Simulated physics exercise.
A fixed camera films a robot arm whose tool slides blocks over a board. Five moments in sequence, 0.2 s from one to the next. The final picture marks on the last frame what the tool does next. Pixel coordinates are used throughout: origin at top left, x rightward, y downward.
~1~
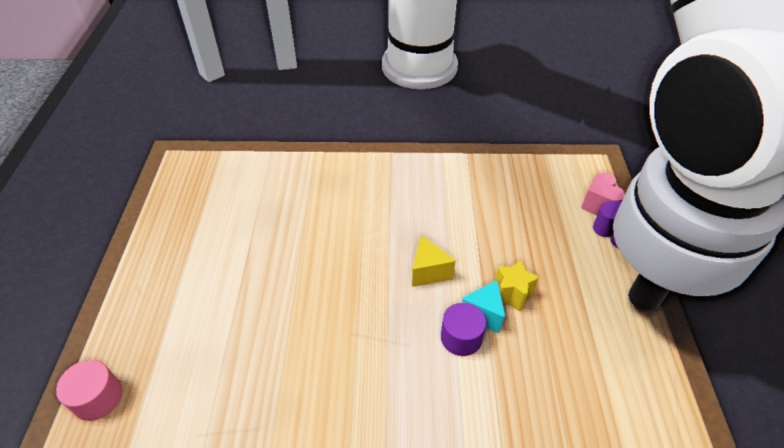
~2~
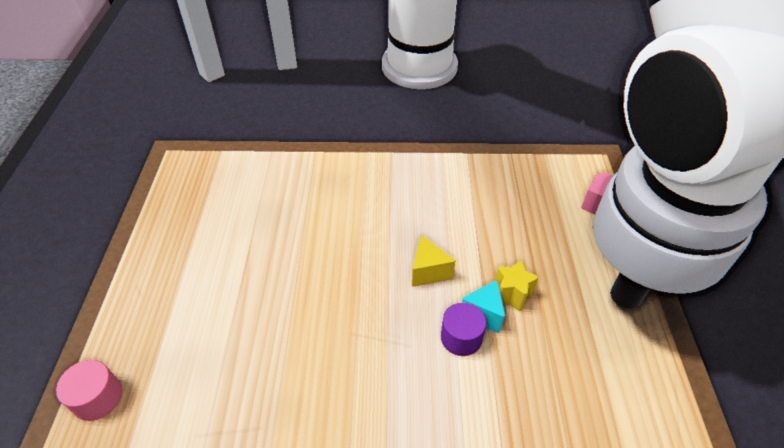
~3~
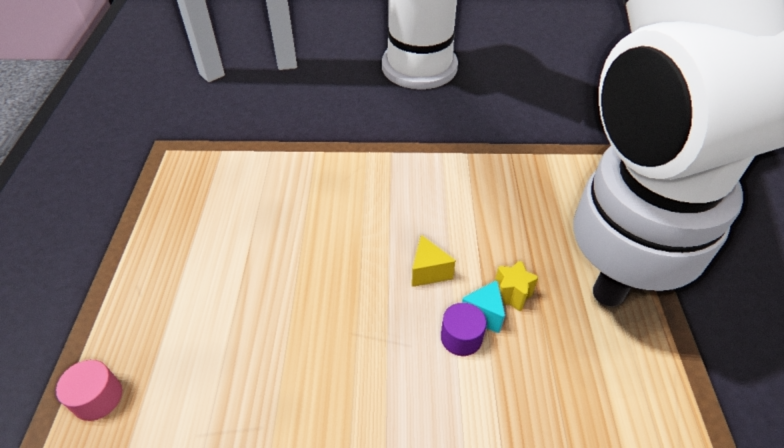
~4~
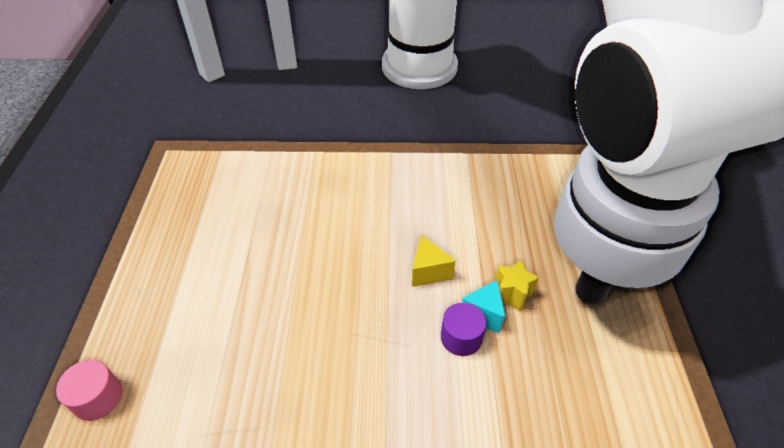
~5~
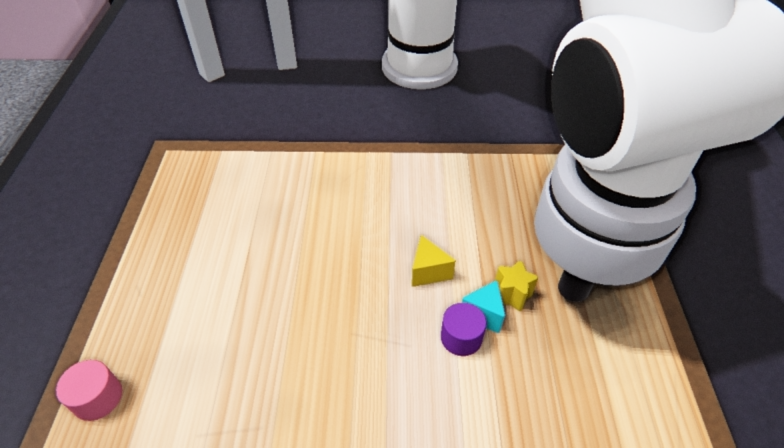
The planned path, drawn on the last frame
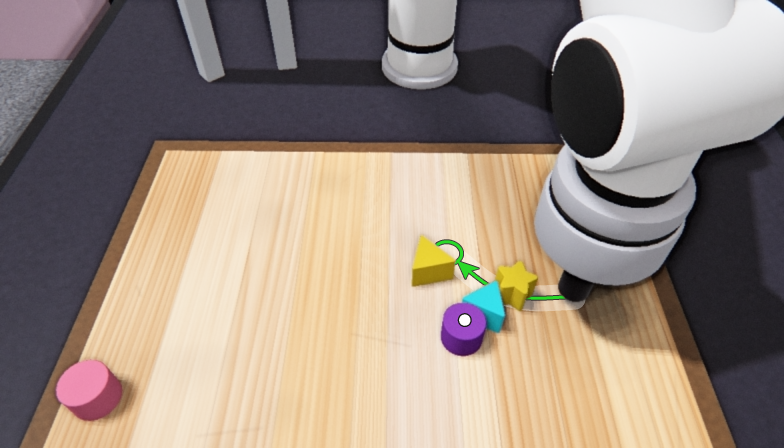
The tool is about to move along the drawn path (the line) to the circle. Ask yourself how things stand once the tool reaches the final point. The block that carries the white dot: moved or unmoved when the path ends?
At the end of the path, the block that carries the white dot remains in its old spot.
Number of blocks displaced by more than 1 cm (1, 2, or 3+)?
Count: Three or more.
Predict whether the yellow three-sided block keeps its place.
Here's my answer: The yellow three-sided block gets displaced.
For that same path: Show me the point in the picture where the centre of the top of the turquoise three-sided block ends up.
So, by the moment the path ends, you'll find the top centre of the turquoise three-sided block at (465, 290).
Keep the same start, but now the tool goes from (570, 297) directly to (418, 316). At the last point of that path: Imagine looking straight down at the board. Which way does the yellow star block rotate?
It rotates clockwise.
The line goes from (570, 297) through (523, 297) and (480, 280) to (448, 253); the dot is on the purple cylinder.
On the path given first. One third of the way, tool at (525, 291); turquoise three-sided block at (476, 289), turned 35° anticlockwise; yellow star block at (493, 268), turned 25° clockwise.
Two thirds of the way, tool at (481, 273); yellow three-sided block at (413, 247), turned 45° anticlockwise; turquoise three-sided block at (467, 288), turned 45° anticlockwise; yellow star block at (456, 245), turned 60° clockwise.
At the end, tool at (448, 246); yellow three-sided block at (402, 243), turned 95° anticlockwise; purple cylinder unmoved; turquoise three-sided block at (467, 288), turned 45° anticlockwise; yellow star block at (426, 221), turned 70° clockwise.
